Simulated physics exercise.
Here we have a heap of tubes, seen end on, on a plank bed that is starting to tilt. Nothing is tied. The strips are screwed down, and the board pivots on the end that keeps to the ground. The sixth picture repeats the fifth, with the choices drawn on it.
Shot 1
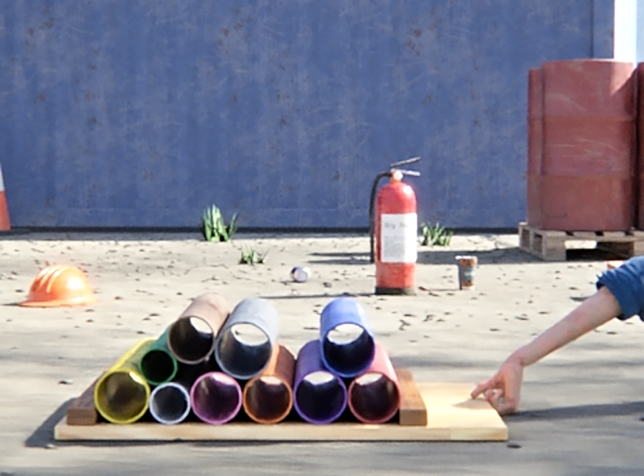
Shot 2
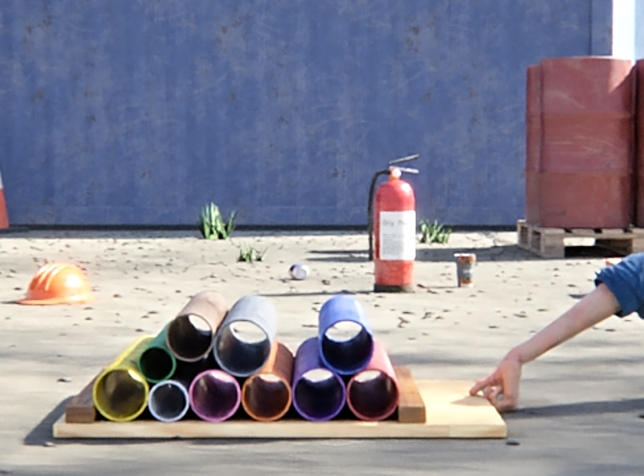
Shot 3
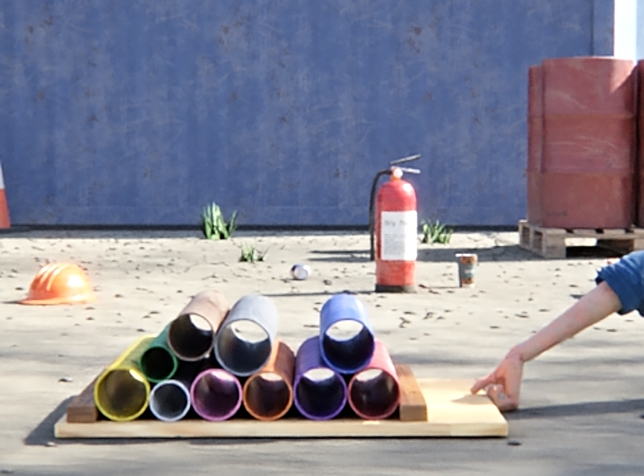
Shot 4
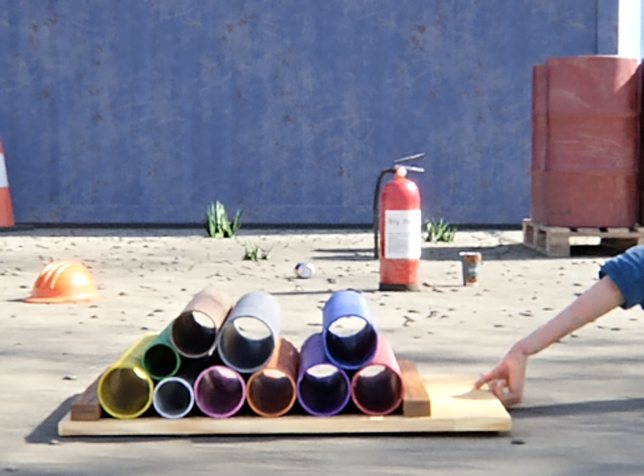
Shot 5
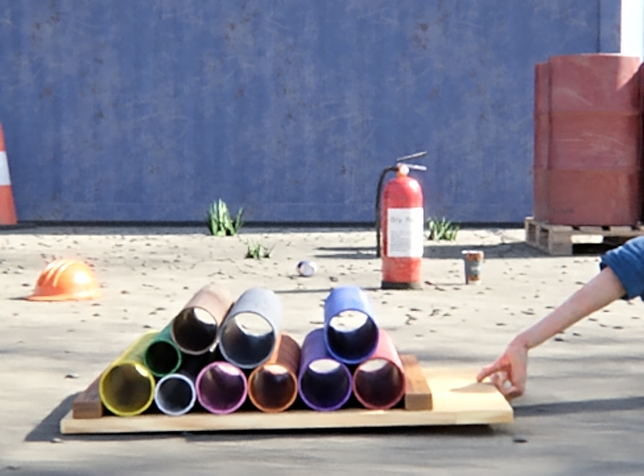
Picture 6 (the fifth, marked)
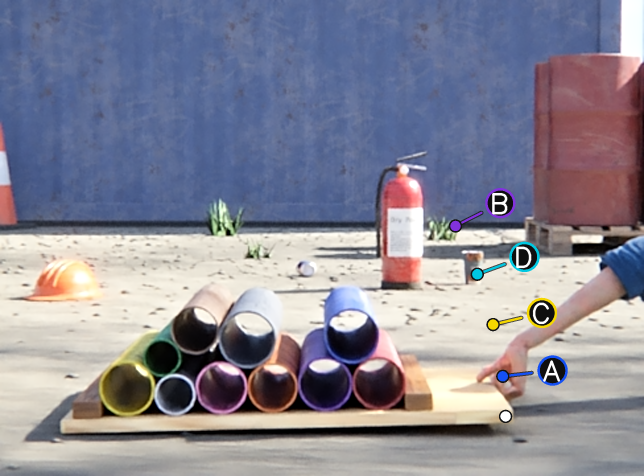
A hand at the right beginning to lift the end of a plank bed holding stacked colourful tubes between wooden strips outdoors.
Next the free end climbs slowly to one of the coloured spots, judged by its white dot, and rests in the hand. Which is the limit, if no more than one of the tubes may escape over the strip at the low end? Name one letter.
No higher than B.
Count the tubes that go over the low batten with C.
At C the number is none.
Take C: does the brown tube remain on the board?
The brown tube: Yes.
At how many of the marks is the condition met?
Four of them.
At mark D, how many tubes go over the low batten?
With D, none.
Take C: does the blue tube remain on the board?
The blue tube: Yes.
On the copy, A at (503, 376); B at (456, 226); C at (493, 324); D at (477, 274); the white dot at (506, 416).
On B. First, board at 16°.
Then, board at 27°.
Finally, board at 27°, none over the low batten.
By contrast, A none over the low batten; C none over the low batten; D none over the low batten.
